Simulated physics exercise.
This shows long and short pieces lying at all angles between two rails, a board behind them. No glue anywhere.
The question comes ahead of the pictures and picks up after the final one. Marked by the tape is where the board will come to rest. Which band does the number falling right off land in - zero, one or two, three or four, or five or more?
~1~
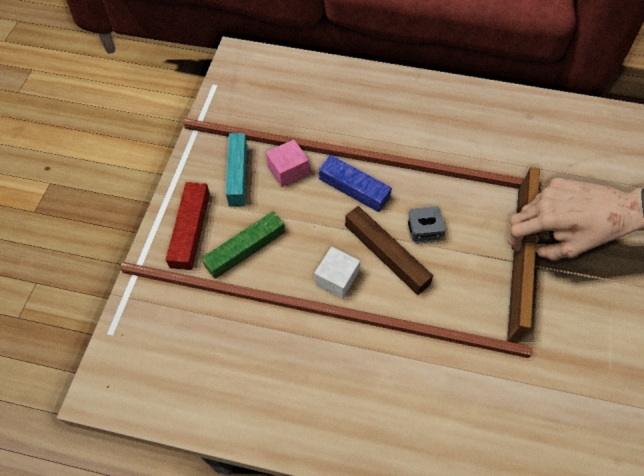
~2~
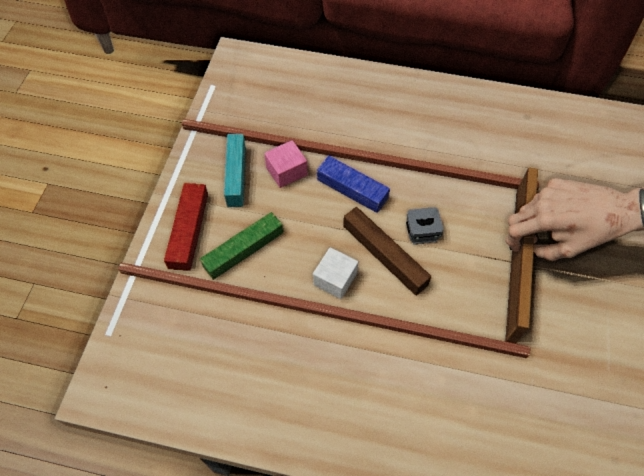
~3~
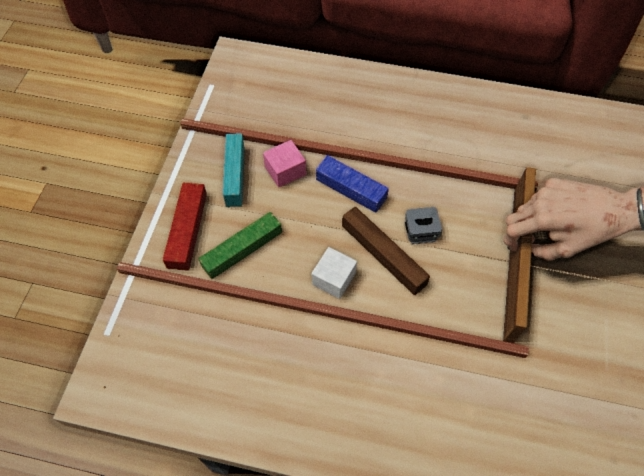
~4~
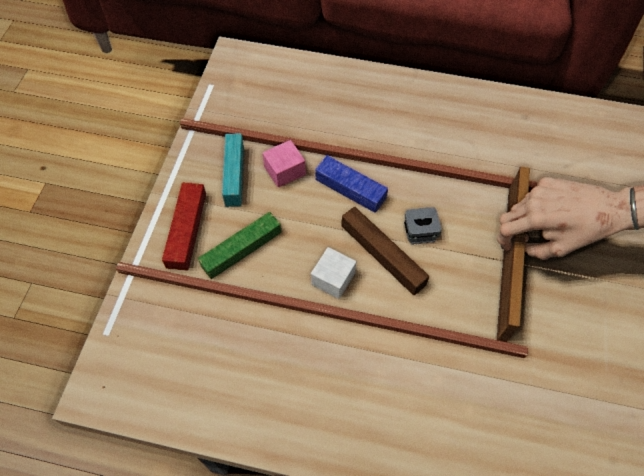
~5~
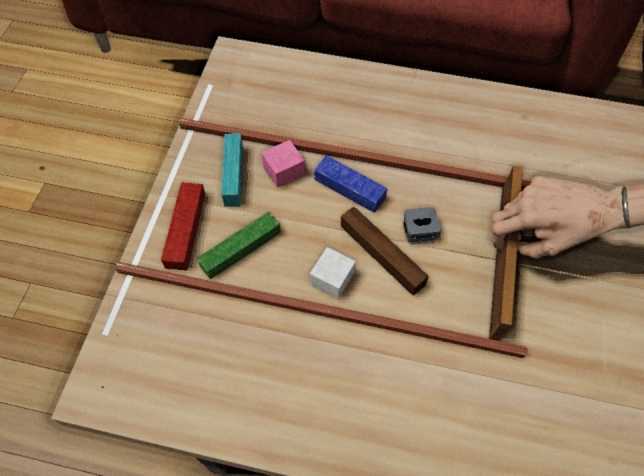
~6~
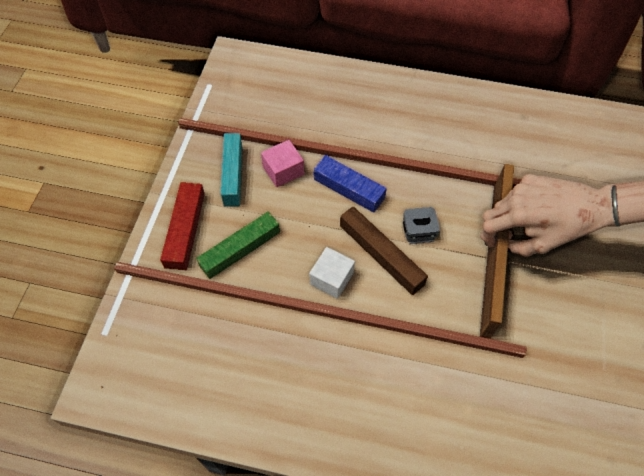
It lands in the five or more band.
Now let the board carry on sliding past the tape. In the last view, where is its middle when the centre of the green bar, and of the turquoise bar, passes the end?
Approx. (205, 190) for the first, approx. (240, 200) for the second.
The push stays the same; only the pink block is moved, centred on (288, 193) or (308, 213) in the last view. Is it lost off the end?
In that order: Slips off, then slips off.
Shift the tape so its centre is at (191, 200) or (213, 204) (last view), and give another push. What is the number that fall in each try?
The counts: 4 and 3.
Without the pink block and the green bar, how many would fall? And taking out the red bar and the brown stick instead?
Counts - first: 4; second: 3.
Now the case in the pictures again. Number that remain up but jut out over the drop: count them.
Overhang count: 1.
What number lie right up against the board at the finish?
1.
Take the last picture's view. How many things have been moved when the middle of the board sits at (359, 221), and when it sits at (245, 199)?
That makes 5 at the first spot and 8 at the second.
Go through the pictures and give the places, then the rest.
The first frame shows red bar (189, 225); turquoise bar (237, 170); green bar (244, 245); board (524, 252); tape (169, 195).
The second frame shows turquoise bar (235, 170); pink block (286, 164).
The third frame shows green bar (241, 245); grey case (422, 226).
The fourth frame shows red bar (185, 225); blue bar (351, 184).
The fifth frame shows turquoise bar (233, 170); board (507, 250).
The sixth frame shows red bar (184, 225); turquoise bar (232, 169); green bar (239, 245); board (498, 248); tape (164, 195).
Early on, none off yet; red bar at rest near (184, 225); turquoise bar at rest near (232, 169); green bar at rest near (239, 245).
A while later, none off yet; red bar moving near (175, 225); turquoise bar travelled a little near (200, 168); green bar travelled a little near (216, 243).
Further along, none off yet; red bar on its side near (121, 236); turquoise bar leaning well over near (131, 187); green bar travelled about its own width near (142, 225).
Finally, the number that fall off is five or more; lost, brown stick, white block, blue bar, pink block, green bar, turquoise bar and red bar.
